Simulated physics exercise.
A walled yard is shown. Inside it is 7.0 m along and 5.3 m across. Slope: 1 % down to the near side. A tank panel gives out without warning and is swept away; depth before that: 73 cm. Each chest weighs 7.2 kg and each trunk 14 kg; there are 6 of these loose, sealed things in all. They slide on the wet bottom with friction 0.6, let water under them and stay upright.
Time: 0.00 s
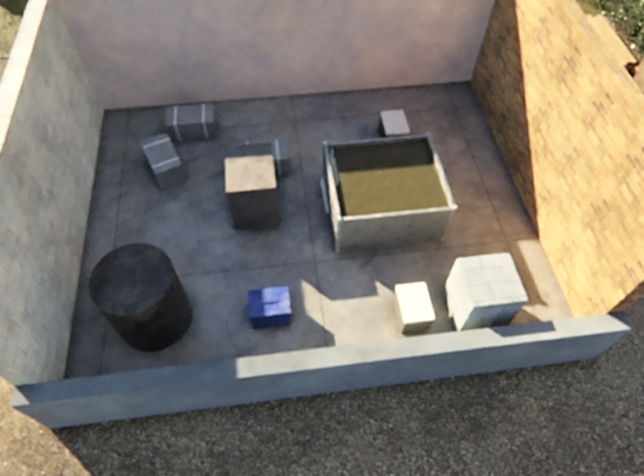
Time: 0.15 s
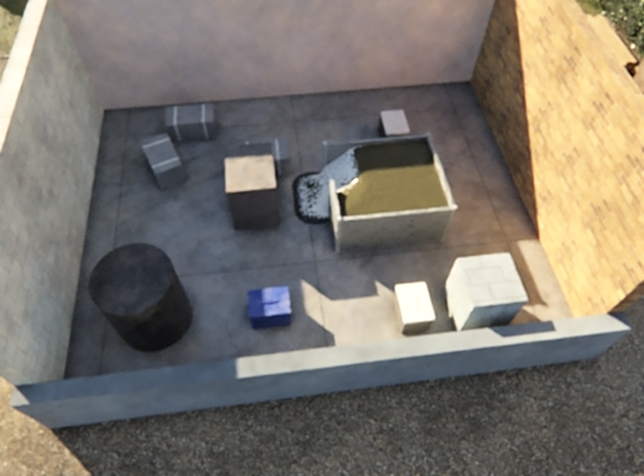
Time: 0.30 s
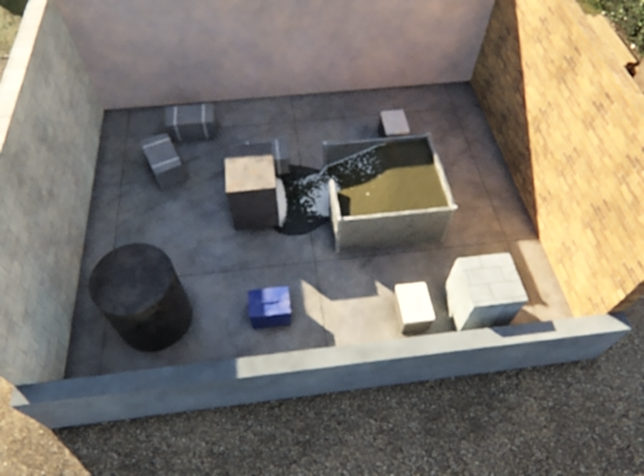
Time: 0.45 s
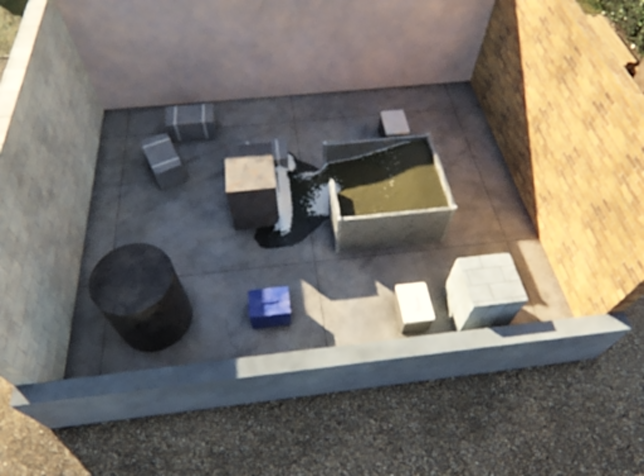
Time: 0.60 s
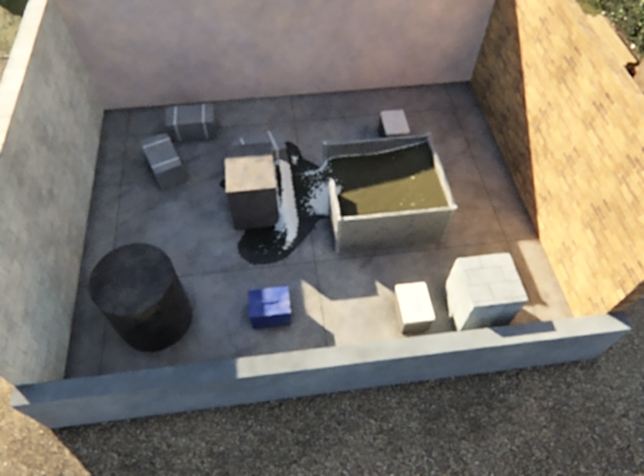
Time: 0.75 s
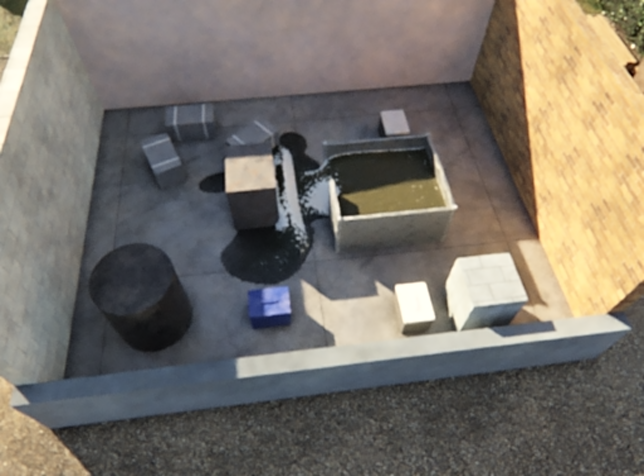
Dark water pouring from the left side of an open tank, spreading around a tall box and nudging a grey crate behind it.
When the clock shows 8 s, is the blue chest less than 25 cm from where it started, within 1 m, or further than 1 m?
The outcome will be a long move.
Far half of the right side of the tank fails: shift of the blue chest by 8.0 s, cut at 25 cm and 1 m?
Under that change, the blue chest budges a short distance.
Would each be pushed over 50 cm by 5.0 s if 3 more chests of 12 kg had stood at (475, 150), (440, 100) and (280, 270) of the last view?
Taking them in the order given: Falls short, falls short and exceeds it.
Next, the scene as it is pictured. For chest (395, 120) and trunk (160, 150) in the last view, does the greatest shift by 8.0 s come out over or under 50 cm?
Within the limit, then beyond the limit.
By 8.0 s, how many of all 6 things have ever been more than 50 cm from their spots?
I count 5.
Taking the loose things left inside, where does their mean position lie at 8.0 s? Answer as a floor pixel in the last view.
The centre is close to (234, 249).
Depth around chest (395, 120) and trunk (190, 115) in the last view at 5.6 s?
2 and 8 cm.
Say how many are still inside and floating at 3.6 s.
At that moment it comes to 4.
After 1.6 s the blue chest is near (269, 340), 0.6 m from its start, aground; 1 afloat.
After 3.6 s the blue chest is near (191, 354), 1.2 m from its start, afloat; 4 afloat.
After 5.6 s the blue chest is near (77, 339), 2.5 m from its start, afloat; 4 afloat.
After 8.0 s the blue chest is near (93, 343), 2.2 m from its start, afloat; 5 afloat.
